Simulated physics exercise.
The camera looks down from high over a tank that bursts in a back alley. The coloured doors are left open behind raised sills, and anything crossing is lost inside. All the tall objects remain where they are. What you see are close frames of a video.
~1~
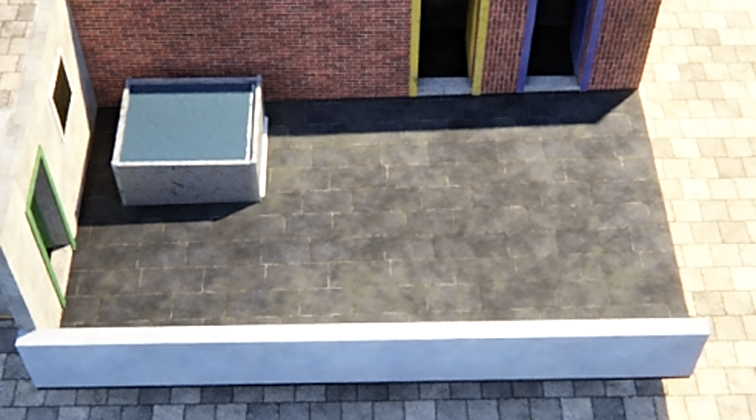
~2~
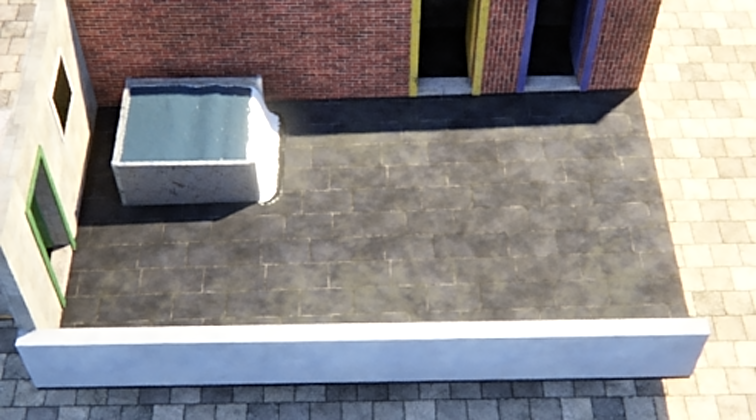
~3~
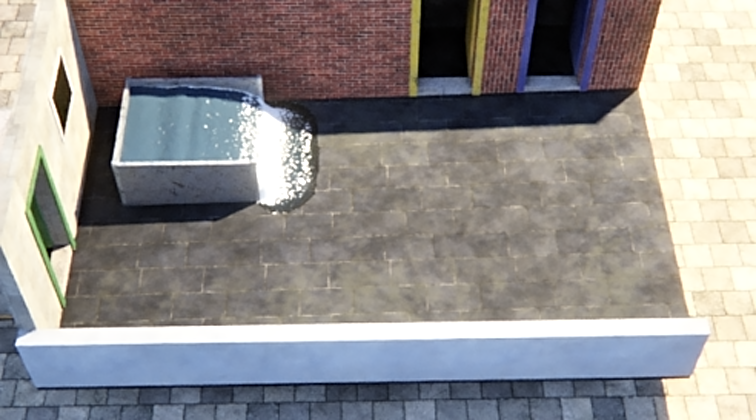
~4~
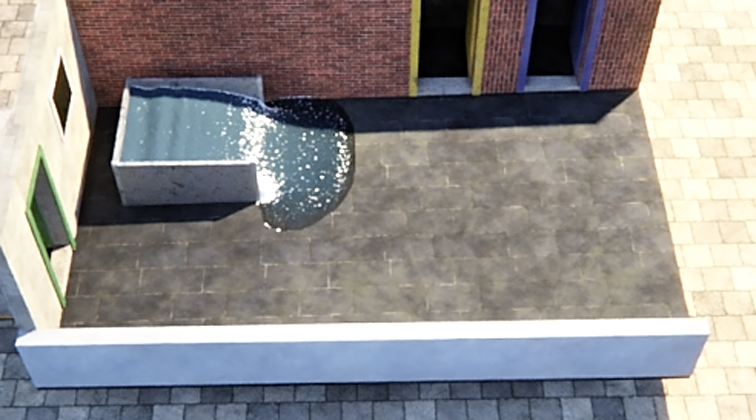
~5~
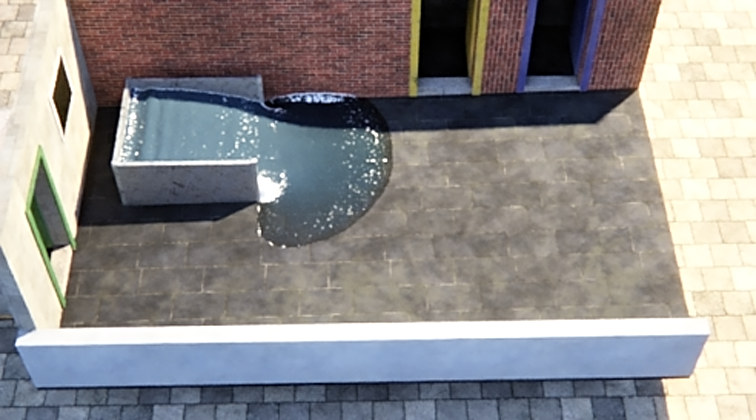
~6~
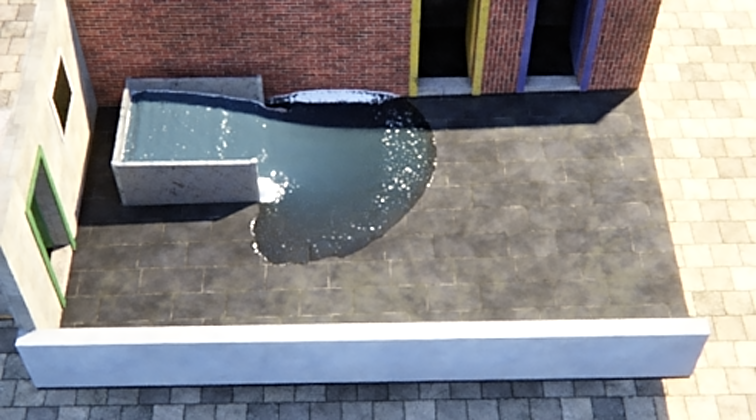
Water pouring from the open right side of a pale tank, spreading rightward and forward across dark paving beside a brick wall.
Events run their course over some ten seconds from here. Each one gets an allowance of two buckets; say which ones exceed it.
At the end, I expect the blue door to stop at two buckets or less. I expect the yellow door to stop at two buckets or less. I expect the green door to stop at two buckets or less.
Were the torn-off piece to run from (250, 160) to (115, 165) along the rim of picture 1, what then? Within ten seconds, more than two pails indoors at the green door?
Green door: Exceeds it.
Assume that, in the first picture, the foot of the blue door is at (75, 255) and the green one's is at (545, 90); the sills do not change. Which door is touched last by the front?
The blue-painted one, I'd say.
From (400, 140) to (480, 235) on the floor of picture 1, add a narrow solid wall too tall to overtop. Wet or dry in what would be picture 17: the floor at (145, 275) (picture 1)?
Answer: Free of water.
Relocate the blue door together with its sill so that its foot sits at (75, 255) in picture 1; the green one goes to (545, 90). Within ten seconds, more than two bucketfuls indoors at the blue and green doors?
Result - blue door does not reach it, green door does not reach it.
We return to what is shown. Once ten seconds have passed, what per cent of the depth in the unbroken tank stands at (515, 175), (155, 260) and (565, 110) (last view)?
At the three places, in the order asked: Around 2, 2 and 2 per cent.
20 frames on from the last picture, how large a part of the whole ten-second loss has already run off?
Near 50 in a hundred, I reckon.
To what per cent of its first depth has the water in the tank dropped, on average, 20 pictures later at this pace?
20 percent or thereabouts.
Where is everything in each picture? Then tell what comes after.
The first picture shows still water in the tank at (190, 123).
In the second picture, water pours out at (258, 144) and has run to (268, 114).
In the third picture, the front is at (298, 110), out from the gap at (258, 147).
In the fourth picture, water pours out at (258, 149) and has run to (335, 108).
In the fifth picture, water pours out at (258, 150) and has run to (380, 121).
In the sixth picture, water pours out at (258, 150) and has run to (431, 153).
A moment on, water covers 40 % of the floor; the blue door wet at the sill, nothing in, the yellow door wet at the sill, nothing in, the green door not reached.
Next, water covers 65 % of the floor; the blue door wet at the sill, nothing in, the yellow door wet at the sill, nothing in, the green door not reached.
Then, water covers 70 % of the floor; the blue door wet at the sill, nothing in, the yellow door wet at the sill, nothing in, the green door not reached.
Later, water covers 80 % of the floor; the blue door wet at the sill, nothing in, the yellow door wet at the sill, nothing in, the green door not reached.
In the end, water covers 80 % of the floor; the blue door wet at the sill, nothing in, the yellow door wet at the sill, nothing in, the green door wet at the sill, nothing in.
